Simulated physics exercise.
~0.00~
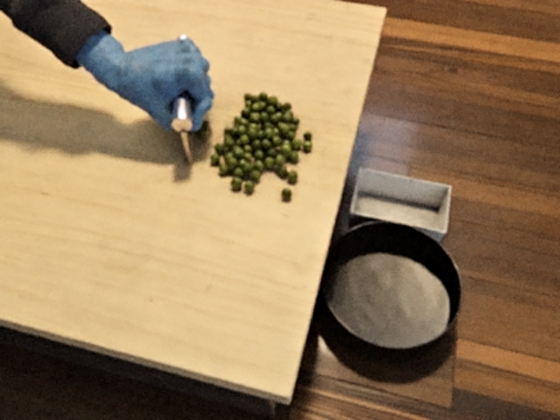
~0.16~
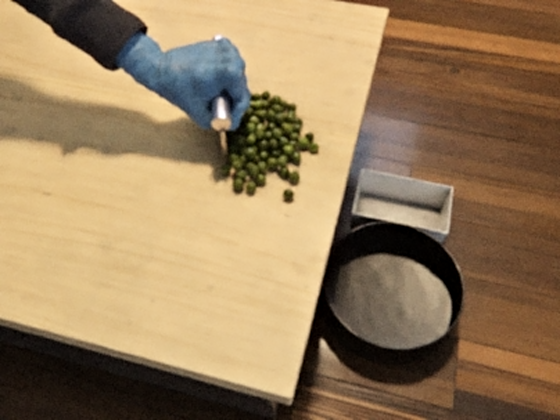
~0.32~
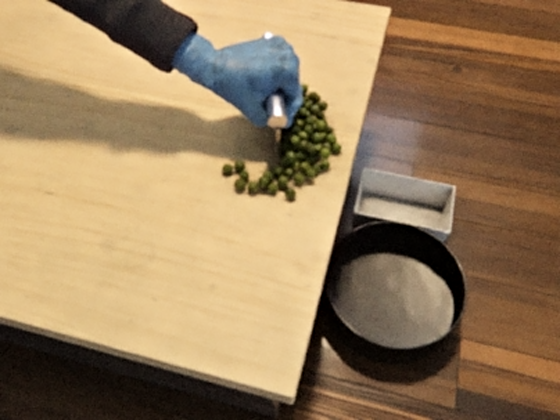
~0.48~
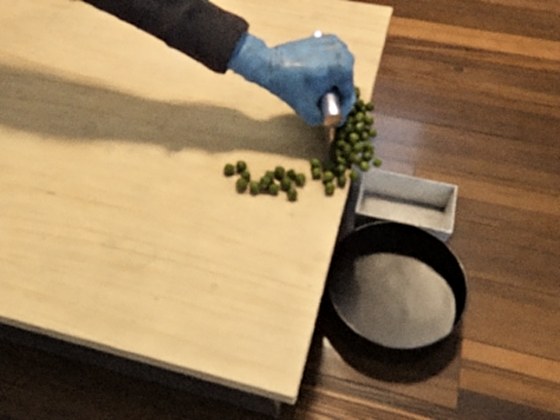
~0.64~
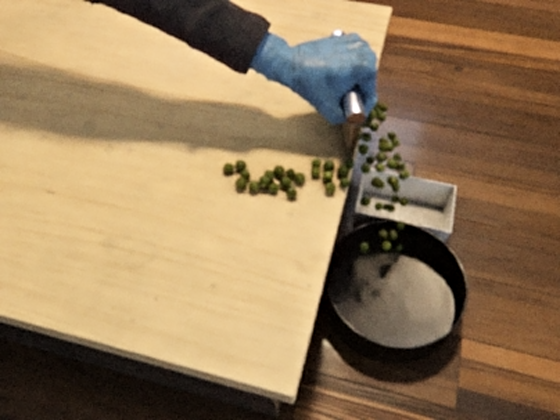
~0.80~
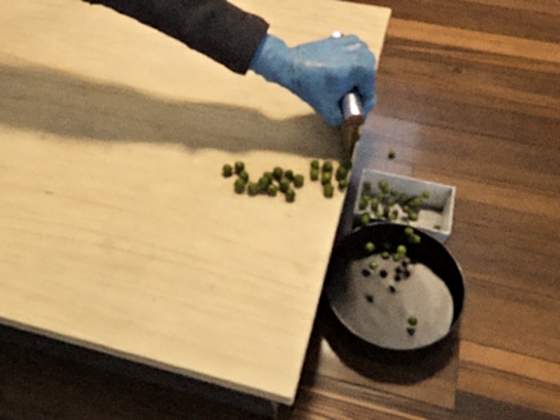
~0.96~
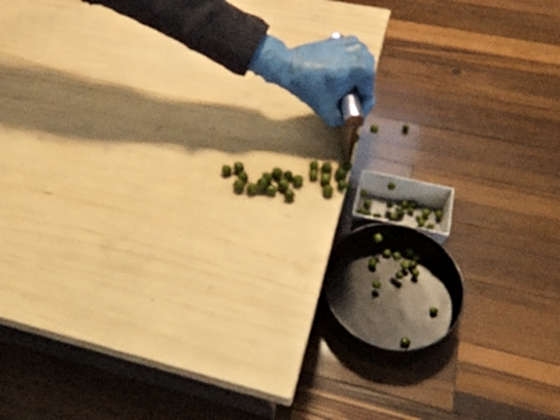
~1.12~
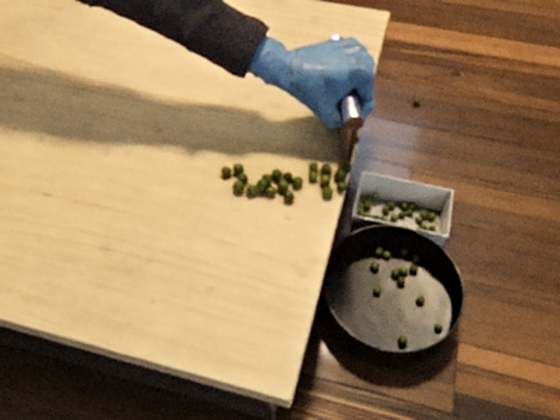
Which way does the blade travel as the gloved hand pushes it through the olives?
The blade travels to the right, toward the edge of the table above the tin and the pot.
